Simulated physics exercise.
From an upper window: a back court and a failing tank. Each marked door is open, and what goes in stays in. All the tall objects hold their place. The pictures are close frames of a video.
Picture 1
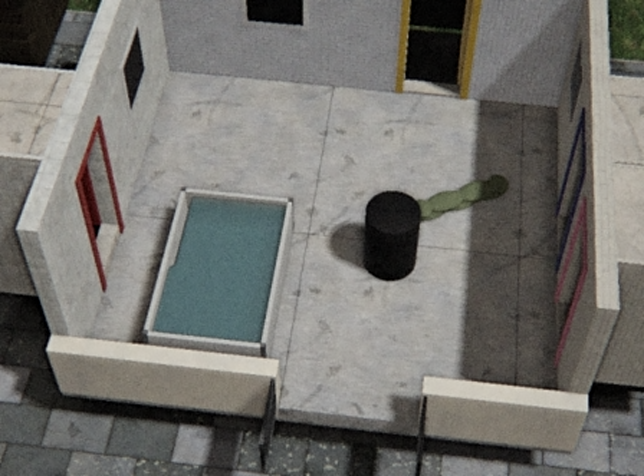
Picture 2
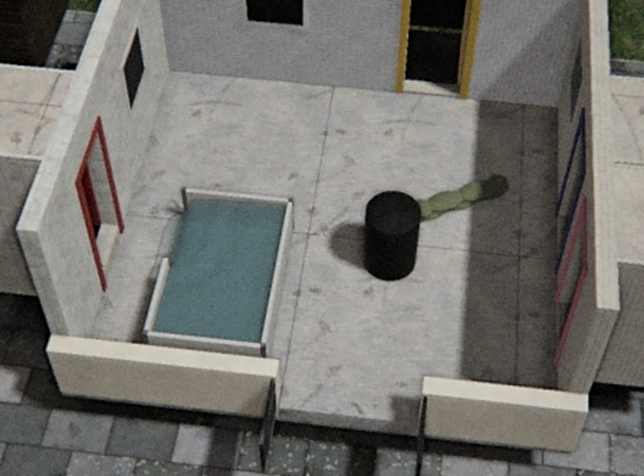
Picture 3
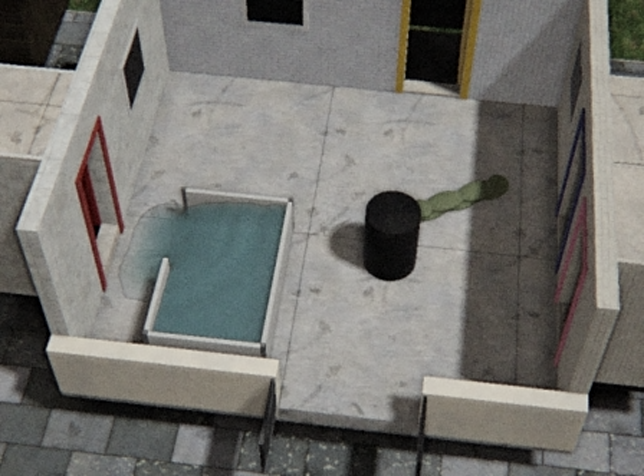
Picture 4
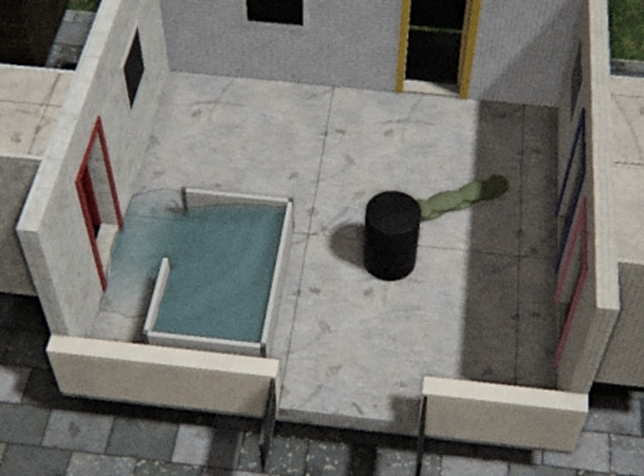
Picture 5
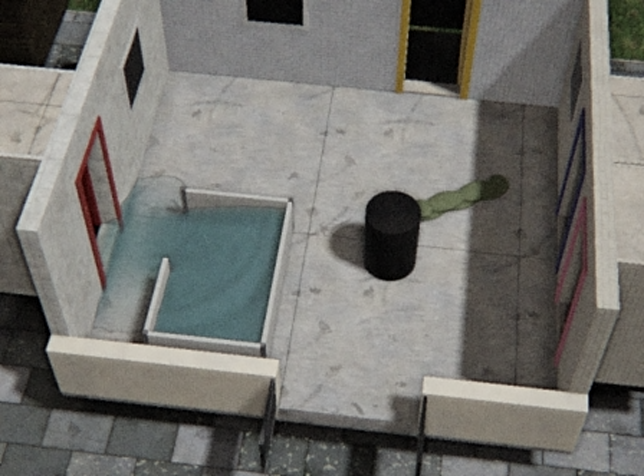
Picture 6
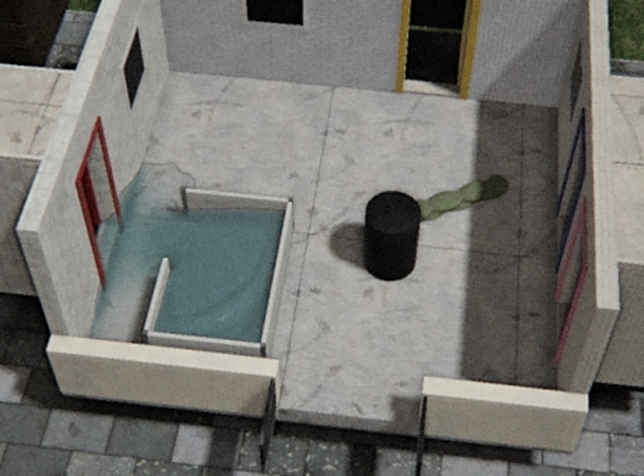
Teal water sits still in a low rectangular tank on the left of a pale walled court, then pours out through a gap in its left side. It spreads across the paving to the red-framed opening in the left wall and fans along the wall's base, while the dark cylinder stays put.
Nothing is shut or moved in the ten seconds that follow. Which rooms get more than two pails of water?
In the end: The blue door stays under that; the pink door stays under that; the red door takes more than that; the yellow door stays under that.
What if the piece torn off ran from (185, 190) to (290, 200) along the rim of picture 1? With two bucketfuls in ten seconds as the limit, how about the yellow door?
In short: The yellow one lets more in.
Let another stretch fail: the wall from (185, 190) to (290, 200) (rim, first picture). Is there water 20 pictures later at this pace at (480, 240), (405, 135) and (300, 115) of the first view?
In turn: Not flooded, awash, covered.
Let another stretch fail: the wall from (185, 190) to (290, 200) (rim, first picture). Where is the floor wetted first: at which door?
I say the one in yellow.
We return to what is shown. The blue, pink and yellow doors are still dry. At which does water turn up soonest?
I say the yellow-painted one.
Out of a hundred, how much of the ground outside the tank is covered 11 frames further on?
About 25 per cent.
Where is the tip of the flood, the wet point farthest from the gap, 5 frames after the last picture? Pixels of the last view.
Close to (161, 102).
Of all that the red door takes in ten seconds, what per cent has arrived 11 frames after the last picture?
Close to 80 %.
A moment on, water covers 15 % of the floor; the blue door not reached, the pink door not reached, the red door over two buckets in, the yellow door not reached.
Next, water covers 25 % of the floor; the blue door not reached, the pink door not reached, the red door far over two buckets in, the yellow door not reached.
Then, water covers 40 % of the floor; the blue door not reached, the pink door not reached, the red door far over two buckets in, the yellow door wet at the sill, nothing in.
Later, water covers 70 % of the floor; the blue door wet at the sill, nothing in, the pink door wet at the sill, nothing in, the red door far over two buckets in, the yellow door wet at the sill, nothing in.
In the end, water covers 85 % of the floor; the blue door wet at the sill, nothing in, the pink door under two buckets in, the red door far over two buckets in, the yellow door wet at the sill, nothing in.
